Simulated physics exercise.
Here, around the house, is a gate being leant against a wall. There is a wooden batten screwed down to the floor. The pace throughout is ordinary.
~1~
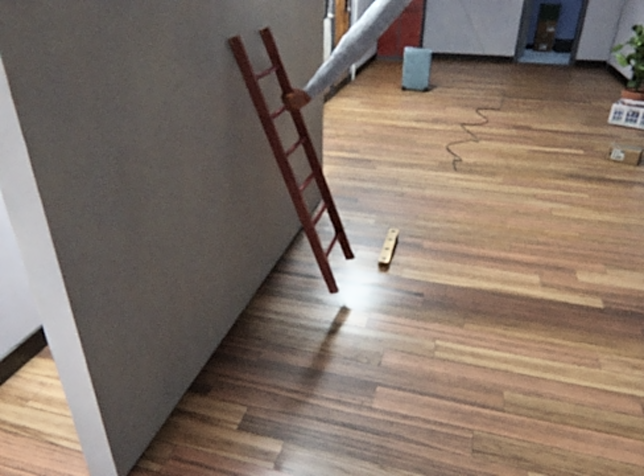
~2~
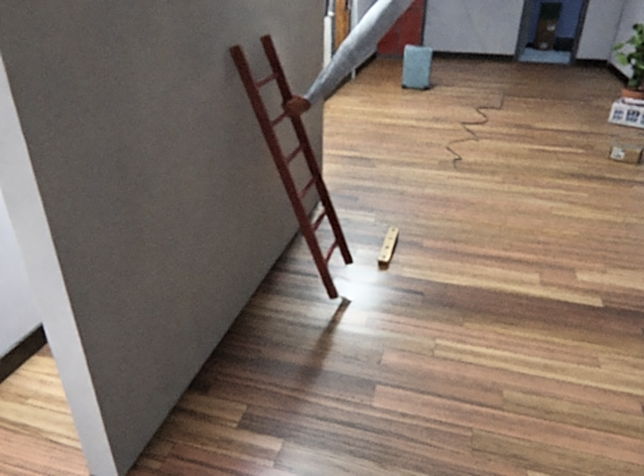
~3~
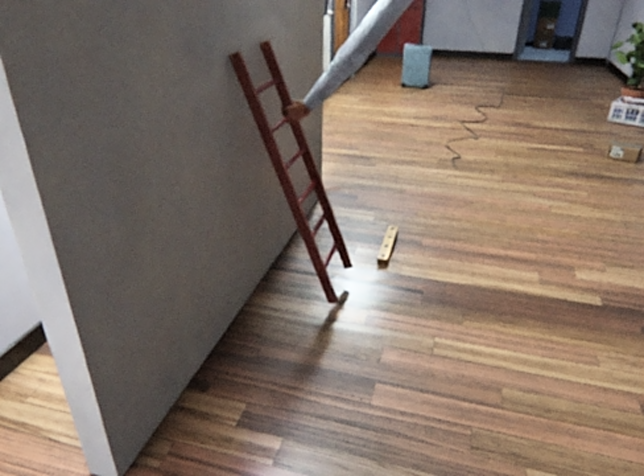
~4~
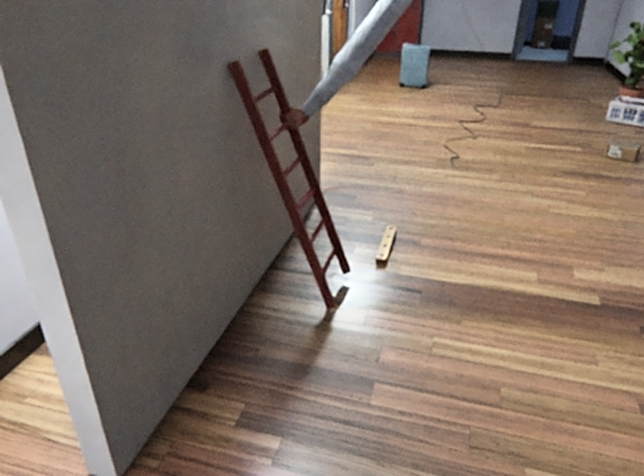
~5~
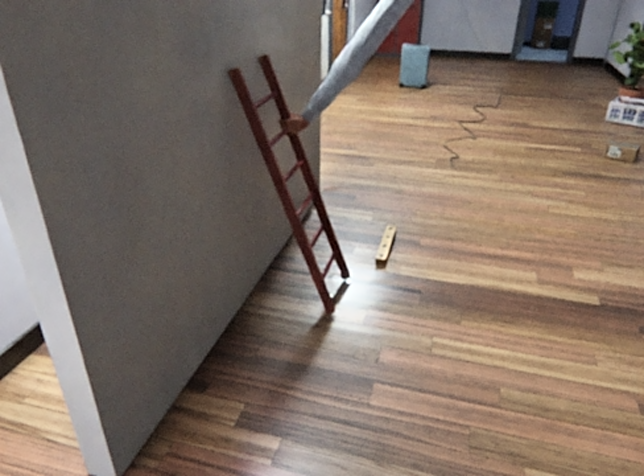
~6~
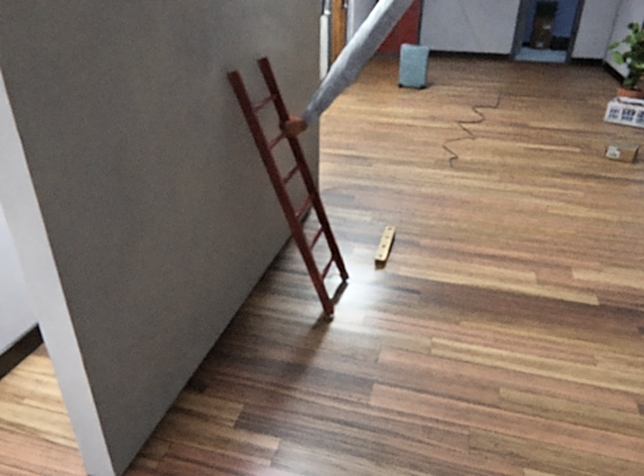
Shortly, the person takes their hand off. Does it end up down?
It keeps standing.
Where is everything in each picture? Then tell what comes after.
Still on the way; red gate (301, 165); batten (389, 247), in the first picture.
Still on the way; red gate (301, 171); batten (389, 246), in the second picture.
Still on the way; red gate (300, 176); batten (388, 245), in the third picture.
Still on the way; red gate (299, 183); batten (387, 244), in the fourth picture.
Still on the way; red gate (299, 188); batten (386, 245), in the fifth picture.
In place, still held; red gate (298, 191); batten (385, 245), in the sixth picture.
Then, 0.32 s later than the last frame, red gate at rest near (298, 191).
When it is over, the red gate remains leaning, near (298, 191).
